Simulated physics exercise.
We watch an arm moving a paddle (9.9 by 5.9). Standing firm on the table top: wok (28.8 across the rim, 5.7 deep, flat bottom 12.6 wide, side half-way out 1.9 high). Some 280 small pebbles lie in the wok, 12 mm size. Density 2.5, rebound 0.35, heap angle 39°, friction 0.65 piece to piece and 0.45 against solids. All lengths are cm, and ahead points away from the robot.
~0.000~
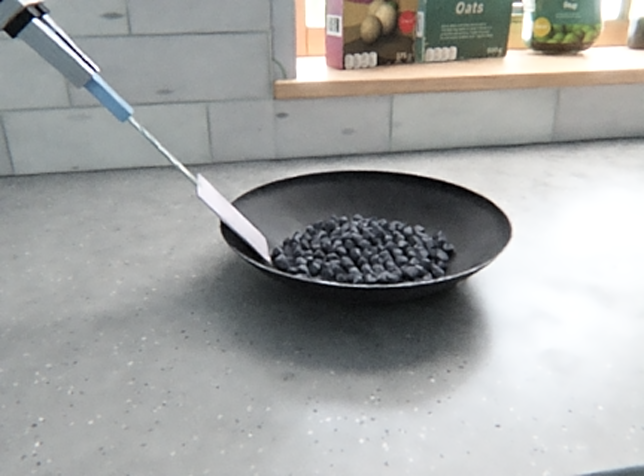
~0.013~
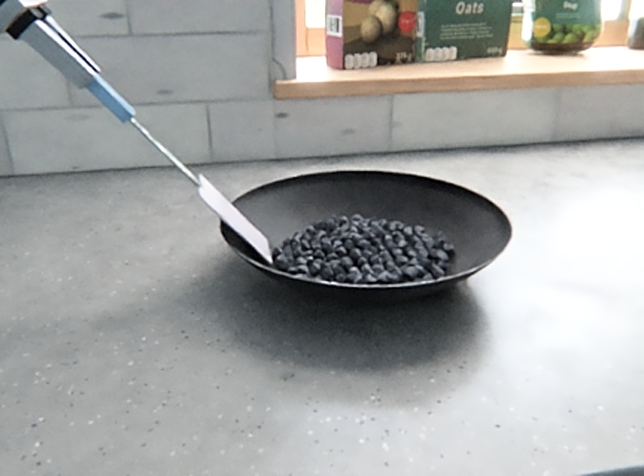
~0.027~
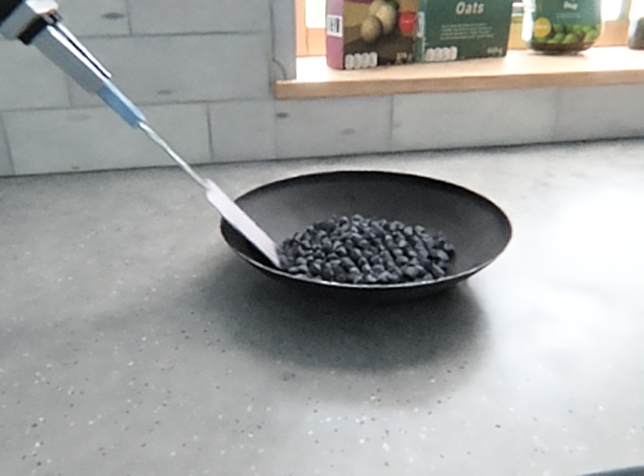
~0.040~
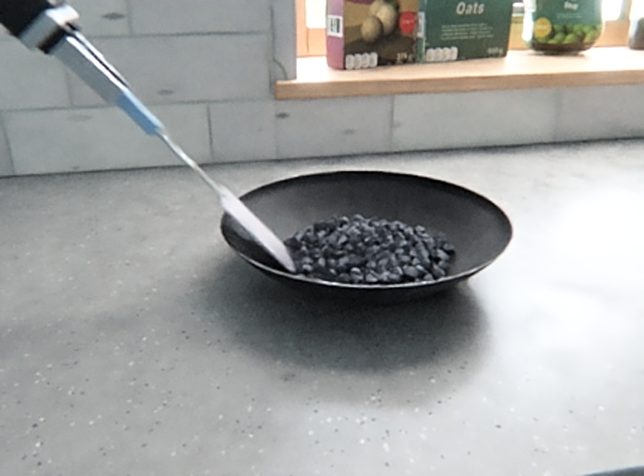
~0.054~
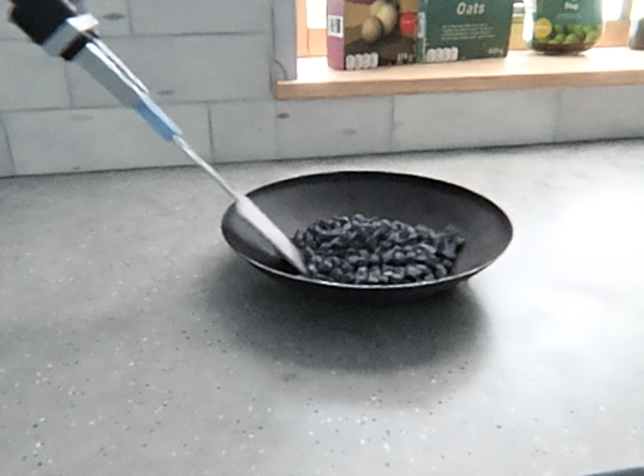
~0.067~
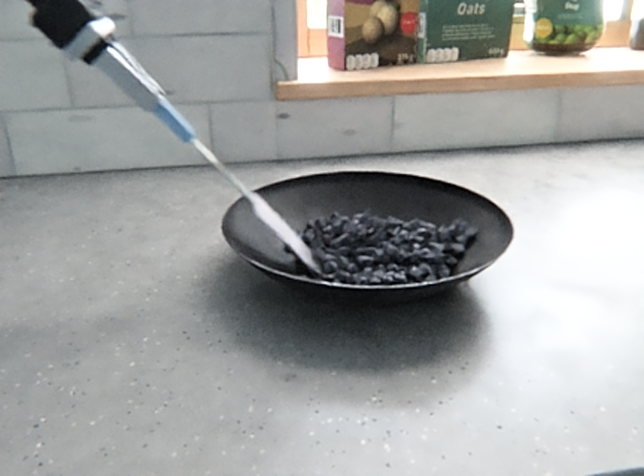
A paddle slides rightward into a black wok, slowly pushing the dark pebbles right.
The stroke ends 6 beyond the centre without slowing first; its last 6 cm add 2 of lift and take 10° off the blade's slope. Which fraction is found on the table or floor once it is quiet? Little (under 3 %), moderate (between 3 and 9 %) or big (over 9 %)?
Answer: Moderate; between 3 and 9 % of the small pebbles finish on the table or floor.
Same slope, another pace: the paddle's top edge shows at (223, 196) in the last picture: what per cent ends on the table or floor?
About 0 per cent.
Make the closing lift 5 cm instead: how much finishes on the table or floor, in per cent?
Some 5 per cent.
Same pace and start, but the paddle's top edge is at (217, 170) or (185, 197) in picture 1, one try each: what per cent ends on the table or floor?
About 5 and 5 per cent.
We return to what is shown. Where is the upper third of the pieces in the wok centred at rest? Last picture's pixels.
At about (447, 228).
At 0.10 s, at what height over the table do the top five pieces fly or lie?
About 6 cm.
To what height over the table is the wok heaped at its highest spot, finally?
Some 6.0 cm.
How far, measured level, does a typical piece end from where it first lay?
Some 5 cm.
By 0.10 s, sloping 51°, highest piece 7 above the table; 276 in the wok.
By 0.13 s, sloping 48°, highest piece 8 above the table; 276 in the wok.
By 0.35 s, sloping 41°, highest piece 6 above the table; 263 in the wok, 12 on the table or floor, 1 on the blade or in flight.
By 1.40 s, sloping 41°, highest piece 5 above the table; 263 in the wok, 13 on the table or floor.
Final count, 263 in the wok, 13 on the table or floor. That is 5 % on the table or floor.
